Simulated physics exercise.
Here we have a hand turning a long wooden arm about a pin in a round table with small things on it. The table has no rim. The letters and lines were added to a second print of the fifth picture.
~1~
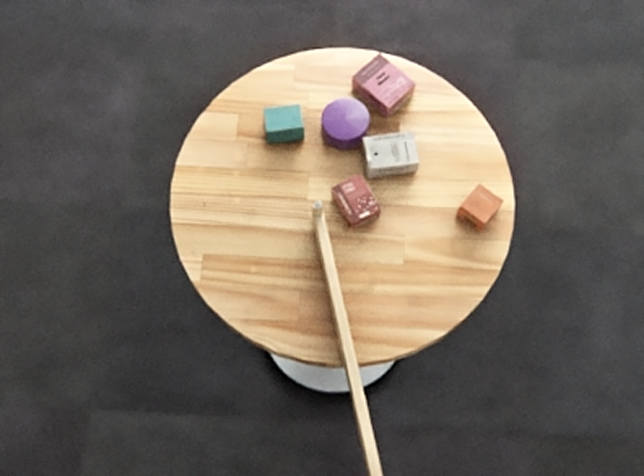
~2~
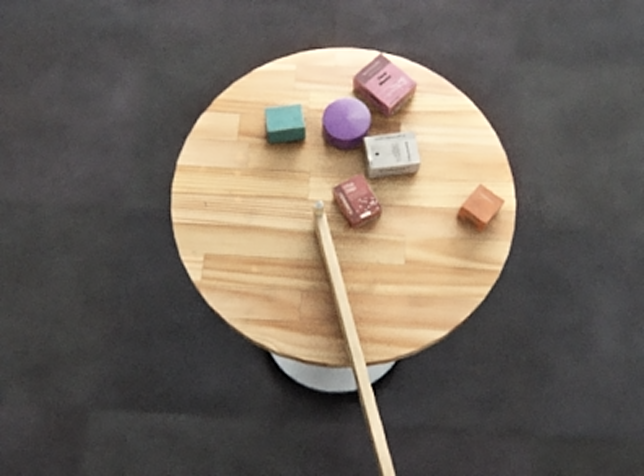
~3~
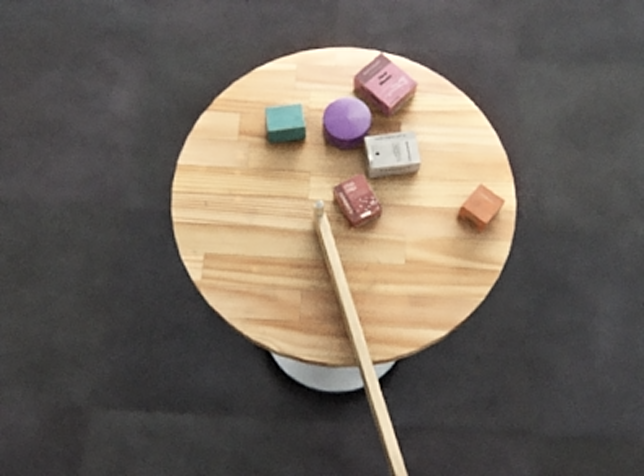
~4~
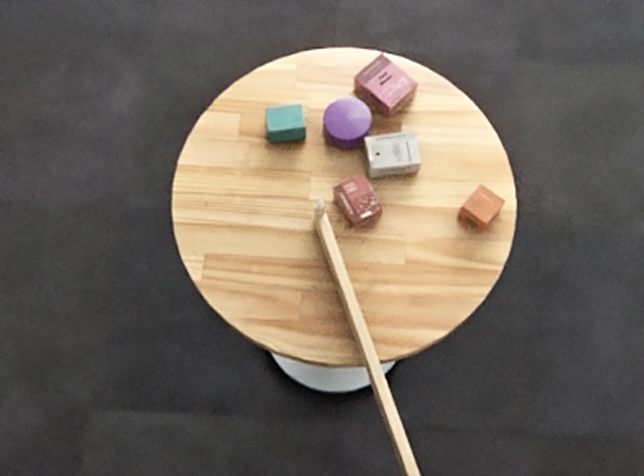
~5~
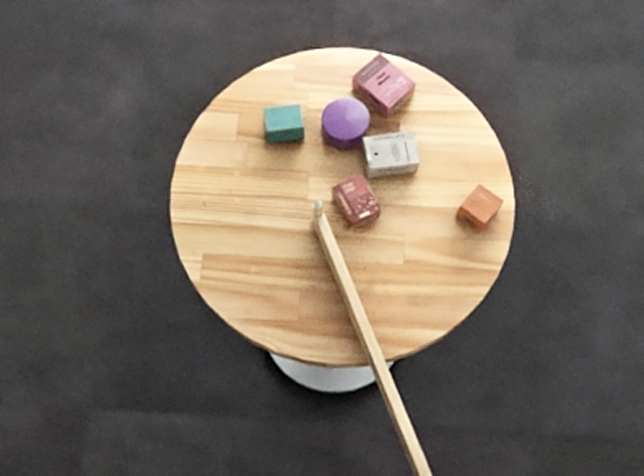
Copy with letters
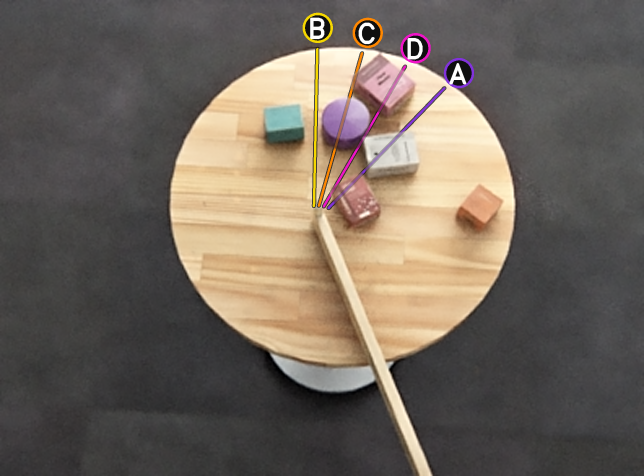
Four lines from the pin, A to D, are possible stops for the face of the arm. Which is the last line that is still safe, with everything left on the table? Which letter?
It should halt at C.
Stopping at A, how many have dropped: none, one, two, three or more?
In all, none.
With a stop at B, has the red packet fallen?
No.
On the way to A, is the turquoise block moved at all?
By then, no.
On the marked copy, A at (388, 147); B at (316, 124); C at (341, 127); D at (366, 134).
Following C. Soon after the start, arm (430, 244); orange packet (480, 208); pink box (383, 85).
Later, arm (410, 153); orange packet (447, 116); white box (385, 149).
In the end, arm (346, 114); pink box (302, 59); orange packet (341, 67); nothing has fallen.
As for the rest, A is safe but short; B drops the pink box; D is safe but short.
